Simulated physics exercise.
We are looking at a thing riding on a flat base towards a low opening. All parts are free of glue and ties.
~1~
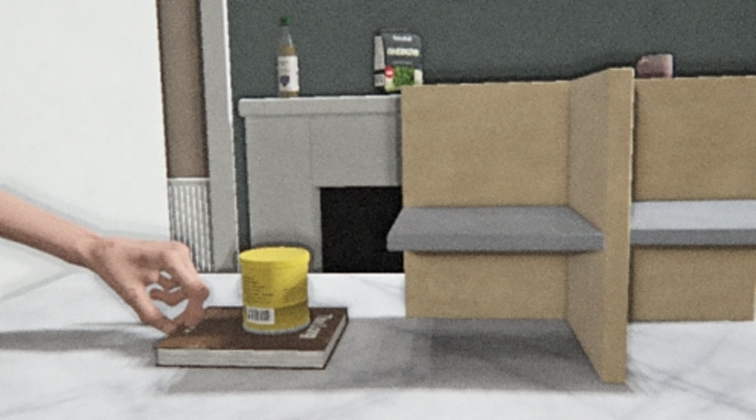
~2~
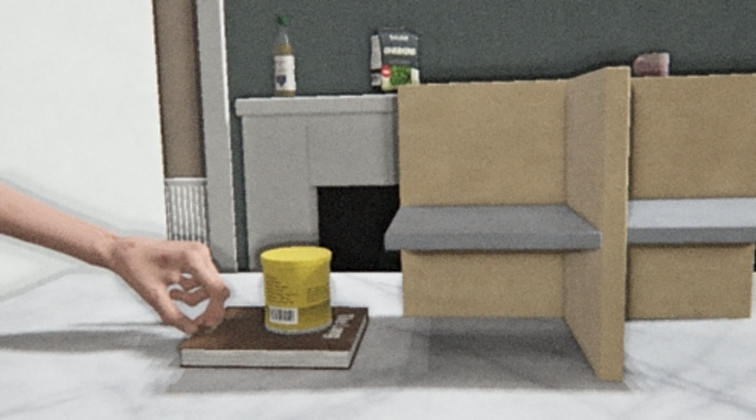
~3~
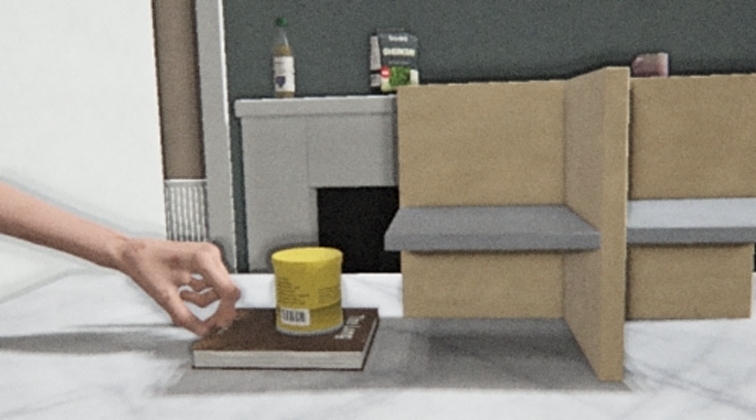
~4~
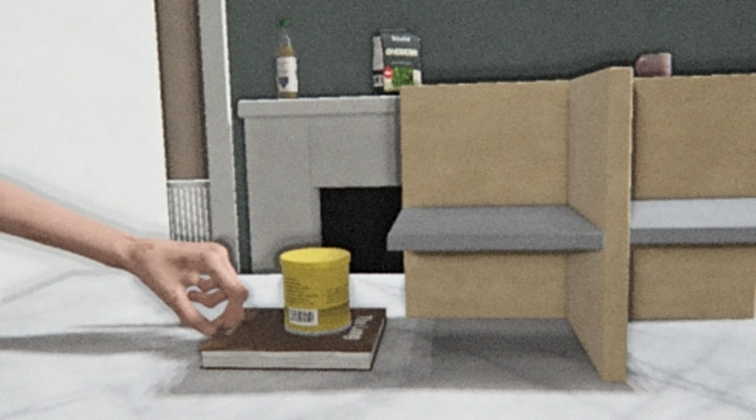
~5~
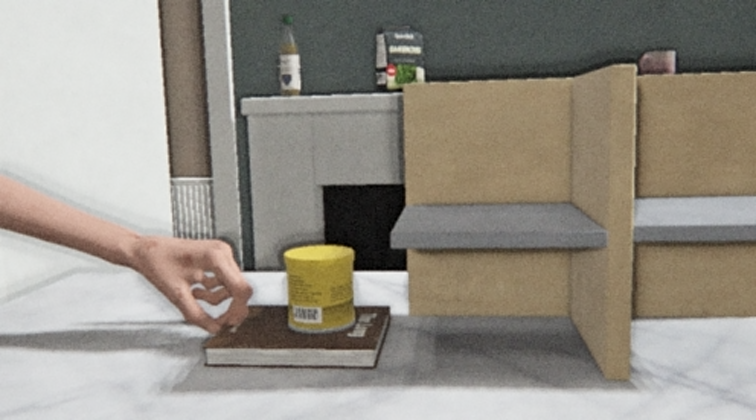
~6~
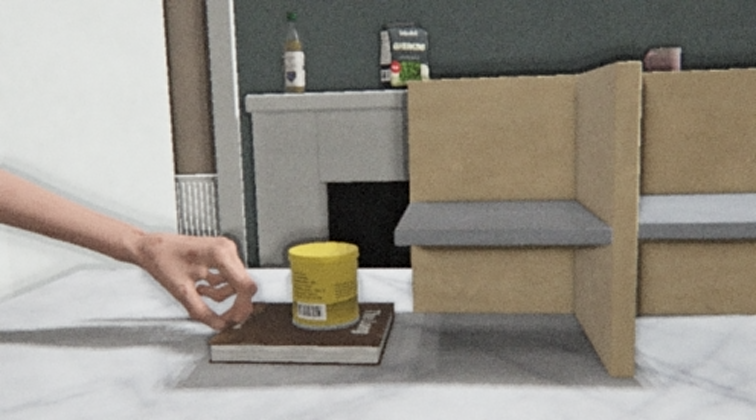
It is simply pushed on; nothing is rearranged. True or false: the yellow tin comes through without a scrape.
True.
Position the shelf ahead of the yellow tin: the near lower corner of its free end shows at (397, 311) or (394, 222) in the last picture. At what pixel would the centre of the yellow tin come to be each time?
Final rest: (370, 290), then (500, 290).
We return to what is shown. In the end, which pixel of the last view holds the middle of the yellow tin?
Look close to (502, 286) and you'll find its middle.
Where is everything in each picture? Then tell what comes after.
Hand sliding it forward; yellow tin (276, 289); shelf (593, 214), in the first frame.
Hand sliding it forward; yellow tin (298, 289); brown book (282, 335), in the second frame.
Hand sliding it forward; yellow tin (309, 290); shelf (590, 213), in the third frame.
Hand sliding it forward; yellow tin (316, 290); brown book (301, 336), in the fourth frame.
Hand sliding it forward; yellow tin (320, 288); shelf (596, 211), in the fifth frame.
Hand sliding it forward; yellow tin (325, 285); brown book (310, 331), in the sixth frame.
Then, 0.74 s past the last view, yellow tin riding along near (367, 286).
Then, 1.40 s past the last view, yellow tin riding along near (424, 286).
Then, 1.94 s past the last view, yellow tin riding along near (471, 286).
Finally, the yellow tin passes below, near (503, 286).
